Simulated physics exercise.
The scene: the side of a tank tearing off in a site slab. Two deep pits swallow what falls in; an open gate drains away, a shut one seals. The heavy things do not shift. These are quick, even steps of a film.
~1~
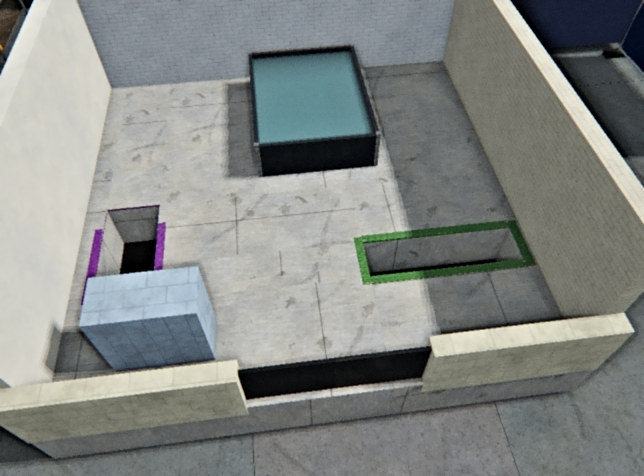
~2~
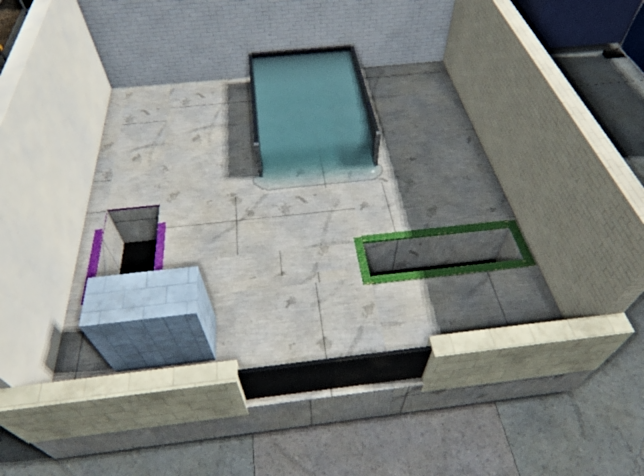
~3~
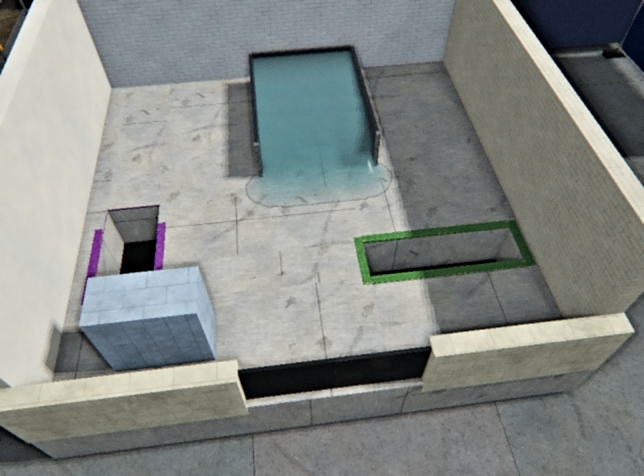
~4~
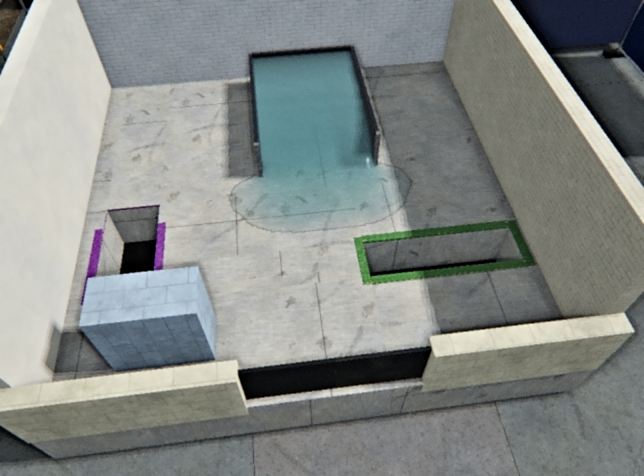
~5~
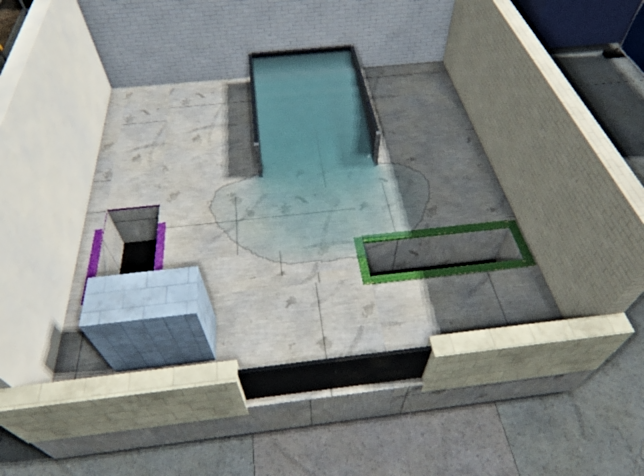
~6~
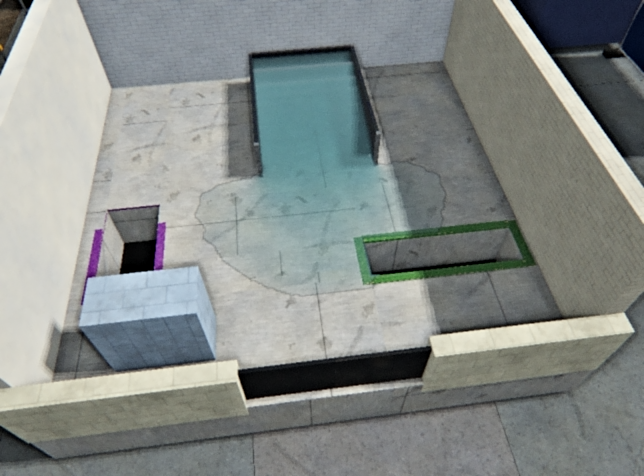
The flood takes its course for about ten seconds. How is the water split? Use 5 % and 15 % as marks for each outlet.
In the end: The gate takes under 5 %; the green pit takes over 15 %; the purple pit takes over 15 %.
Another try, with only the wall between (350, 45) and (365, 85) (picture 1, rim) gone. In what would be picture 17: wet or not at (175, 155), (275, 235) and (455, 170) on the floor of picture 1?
In turn: Not flooded, no water, under water.
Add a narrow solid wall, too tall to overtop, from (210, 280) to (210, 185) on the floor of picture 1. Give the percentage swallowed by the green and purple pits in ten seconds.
Per cent: Green 55, purple 14.
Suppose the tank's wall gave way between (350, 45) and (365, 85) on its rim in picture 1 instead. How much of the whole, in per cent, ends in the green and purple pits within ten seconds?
Parts in a hundred: Green 55, purple 0.
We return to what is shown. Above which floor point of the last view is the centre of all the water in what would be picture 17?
Roughly at (307, 197).
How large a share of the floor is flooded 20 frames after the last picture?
I make it 50 per cent.
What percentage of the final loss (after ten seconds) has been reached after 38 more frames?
Close to 70 %.
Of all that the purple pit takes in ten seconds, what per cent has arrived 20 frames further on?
Close to 10 %.
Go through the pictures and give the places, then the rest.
Still water in the open tank at (309, 95), in the first frame.
The front is at (256, 178), out from the gap at (318, 161), in the second frame.
Water pours out at (318, 162) and has run to (254, 192), in the third frame.
Water pours out at (318, 162) and has run to (247, 213), in the fourth frame.
The front is at (275, 256), out from the gap at (318, 163), in the fifth frame.
Water pours out at (318, 163) and has run to (300, 289), in the sixth frame.
A moment on, water covers 30 % of the floor; the gate 0 %, the green pit 5 %, the purple pit 0 %.
Next, water covers 40 % of the floor; the gate 0 %, the green pit 13 %, the purple pit 1 %.
Then, water covers 50 % of the floor; the gate 0 %, the green pit 23 %, the purple pit 2 %.
Later, water covers 50 % of the floor; the gate 0 %, the green pit 36 %, the purple pit 12 %.
In the end, water covers 45 % of the floor; the gate 0 %, the green pit 48 %, the purple pit 21 %.
